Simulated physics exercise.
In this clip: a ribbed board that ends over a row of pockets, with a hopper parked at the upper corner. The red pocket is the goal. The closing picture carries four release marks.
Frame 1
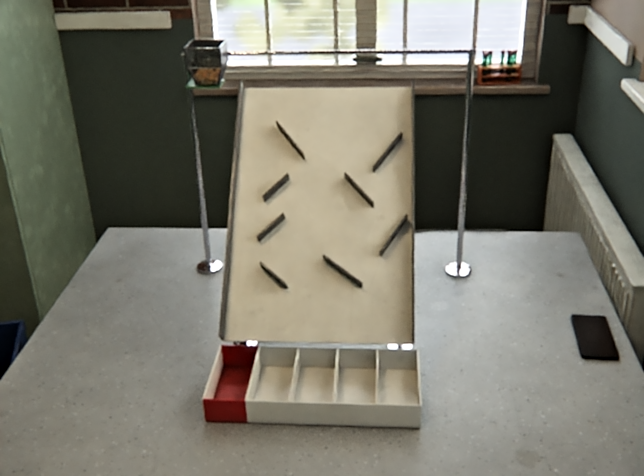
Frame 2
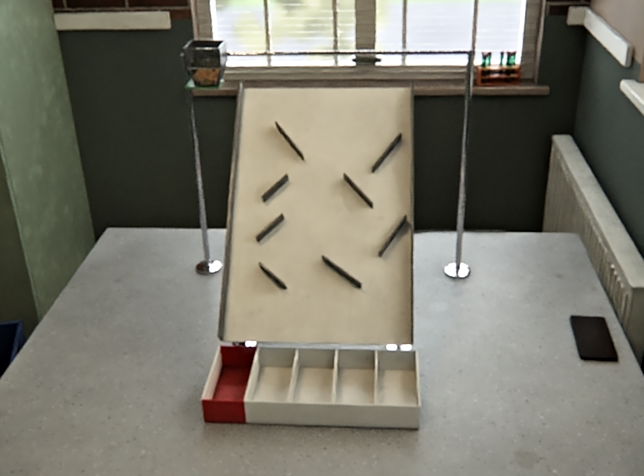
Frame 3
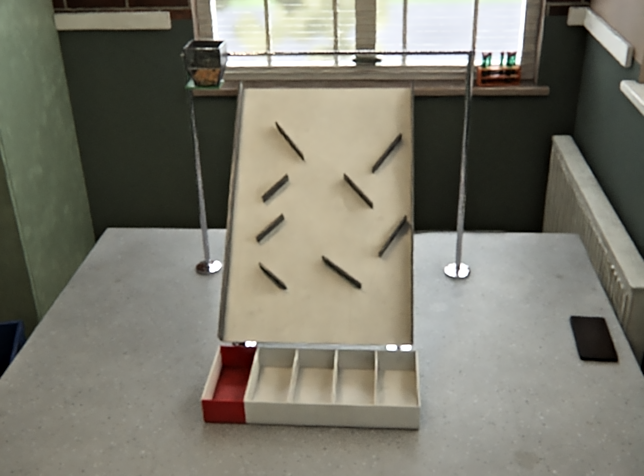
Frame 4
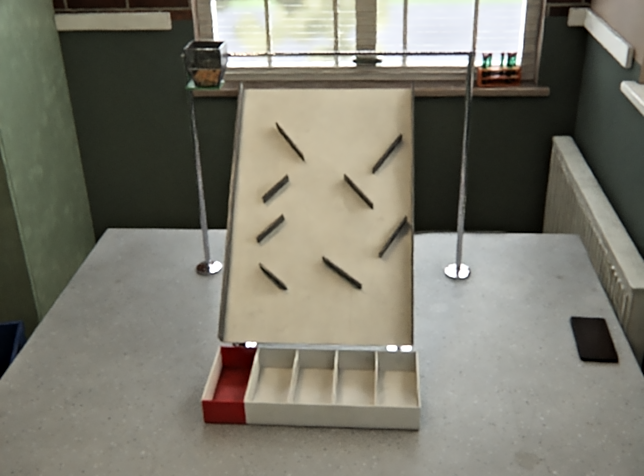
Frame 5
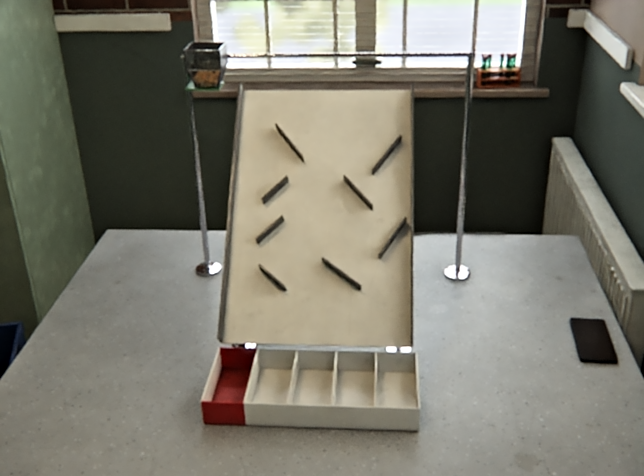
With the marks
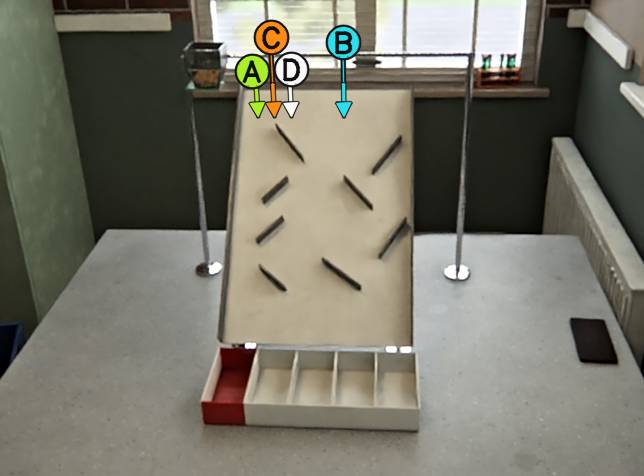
In this clip, a pale tilted board with dark angled ribs stands above a row of five pockets, the leftmost red, while a small hopper sits near its upper left corner; nothing visibly moves.
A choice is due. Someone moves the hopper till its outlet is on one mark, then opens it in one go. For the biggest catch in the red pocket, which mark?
Best: A.
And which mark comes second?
C it is.
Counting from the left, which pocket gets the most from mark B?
It is the fifth one.
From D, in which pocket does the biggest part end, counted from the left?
The fifth from the left.
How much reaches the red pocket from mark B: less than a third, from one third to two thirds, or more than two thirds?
Less than a third.
On the marked copy, mark A meets the board at (257, 111); mark B meets the board at (343, 111); mark C meets the board at (274, 111); mark D meets the board at (291, 111).
With A, roughly half in the red pocket, roughly half outside the box.
With B, not one piece in the red pocket, roughly two thirds in other pockets, roughly a third outside the box.
With C, about a tenth in the red pocket, roughly a quarter in other pockets, roughly two thirds outside the box.
With D, not one piece in the red pocket, roughly two thirds in other pockets, roughly a third outside the box.
